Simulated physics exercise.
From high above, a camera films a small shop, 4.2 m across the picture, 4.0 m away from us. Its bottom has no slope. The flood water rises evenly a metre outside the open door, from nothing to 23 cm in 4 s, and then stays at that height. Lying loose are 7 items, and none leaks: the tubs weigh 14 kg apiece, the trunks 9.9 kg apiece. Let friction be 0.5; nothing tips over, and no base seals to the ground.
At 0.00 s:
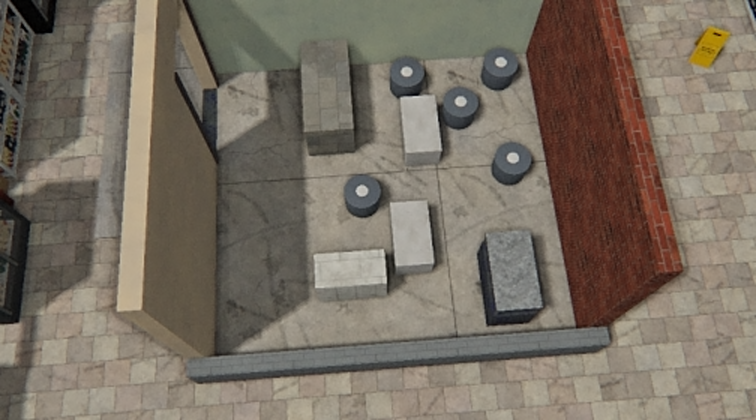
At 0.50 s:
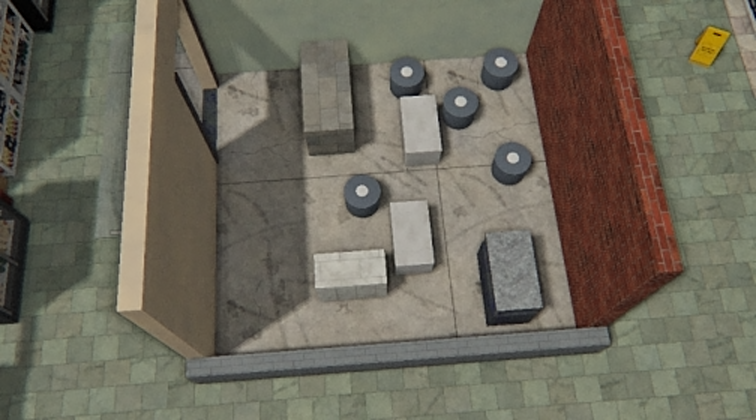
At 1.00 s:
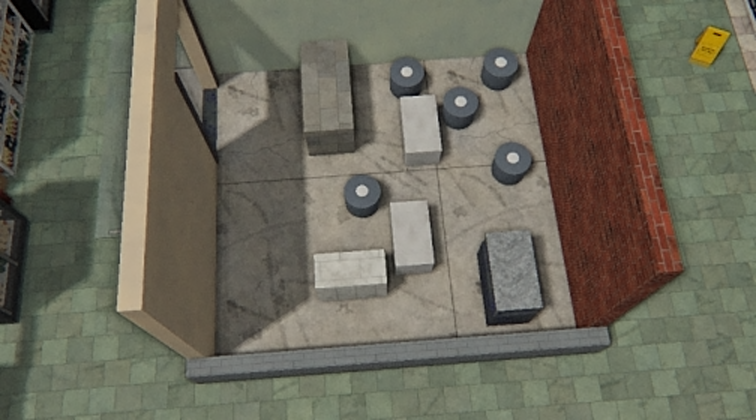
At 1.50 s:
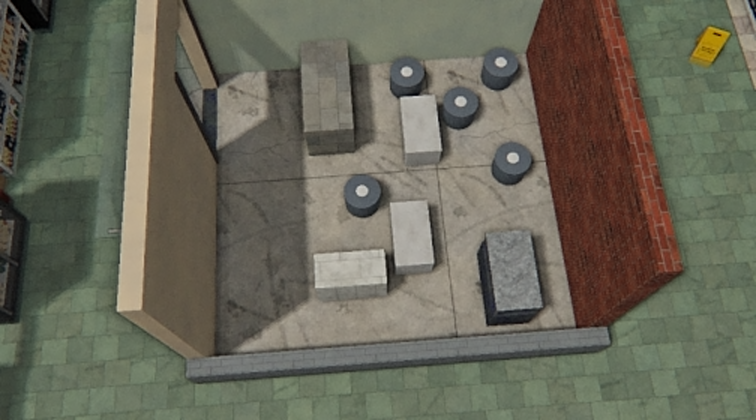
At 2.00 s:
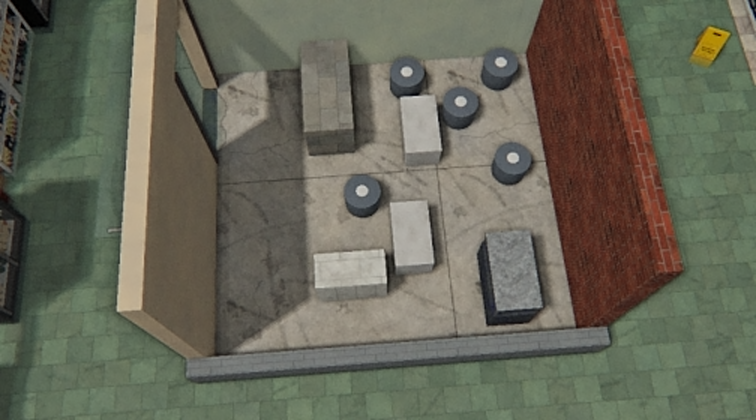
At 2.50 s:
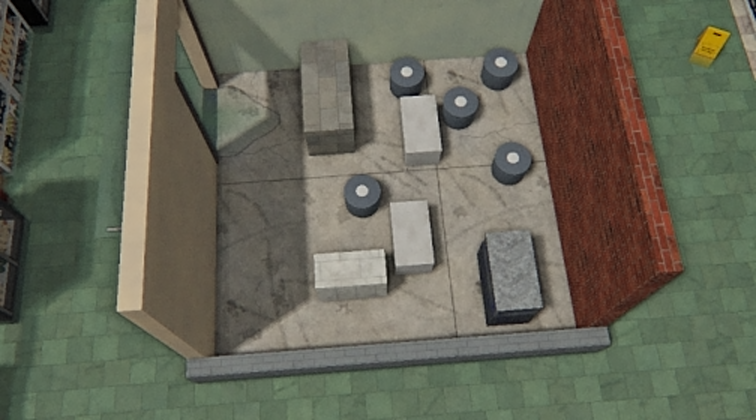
A small walled shop seen from above sat still with its grey blocks and round tubs, while greenish water spread over the paving outside, then began creeping in through the doorway on the left.
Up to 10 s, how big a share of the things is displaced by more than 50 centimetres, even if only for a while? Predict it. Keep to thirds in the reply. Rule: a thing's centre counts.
My answer: Less than a third.
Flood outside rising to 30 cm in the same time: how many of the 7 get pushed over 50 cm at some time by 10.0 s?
2.
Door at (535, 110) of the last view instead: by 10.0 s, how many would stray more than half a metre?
You'd get 6 in that case.
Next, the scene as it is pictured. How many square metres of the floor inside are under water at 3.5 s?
2.0 m2.
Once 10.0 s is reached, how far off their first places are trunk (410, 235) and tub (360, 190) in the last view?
140 cm and 0 cm respectively.
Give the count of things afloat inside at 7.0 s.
0.
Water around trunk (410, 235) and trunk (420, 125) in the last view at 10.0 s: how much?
Depths: Near 4 cm, then near 3 cm.
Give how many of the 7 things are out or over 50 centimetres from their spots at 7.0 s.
Count: 1.
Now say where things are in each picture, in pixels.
A tub at (461, 102) rests on the ground; a tub at (513, 158) rests on the ground; 0.0 m2 under water; 0 of 7 have shifted, in the first picture.
A tub at (461, 102) rests on the ground; a tub at (513, 158) rests on the ground; 0.0 m2 under water; 0 of 7 have shifted, in the second picture.
A tub at (461, 102) rests on the ground; a tub at (513, 158) rests on the ground; 0.0 m2 under water; 0 of 7 have shifted, in the third picture.
A tub at (461, 102), on the bottom; a tub at (513, 158) rests on the ground; 0.0 m2 under water; 0 of 7 have shifted, in the fourth picture.
A tub at (461, 102), on the bottom; a tub at (513, 158) rests on the ground; water covers 0.0 m2; 0 of 7 have shifted, in the fifth picture.
A tub at (461, 102), on the bottom; a tub at (513, 158) rests on the ground; 0.5 m2 under water; 0 of 7 have shifted, in the sixth picture.
After 3.5 s 0 of 7 are over 50 cm from their spots; 0 afloat.
After 4.5 s 0 of 7 are over 50 cm from their spots; 0 afloat.
After 7.0 s 1 of 7 are over 50 cm from their spots; 0 afloat.
After 10.0 s 1 of 7 are over 50 cm from their spots, and 1 have been at some point; 2 afloat.
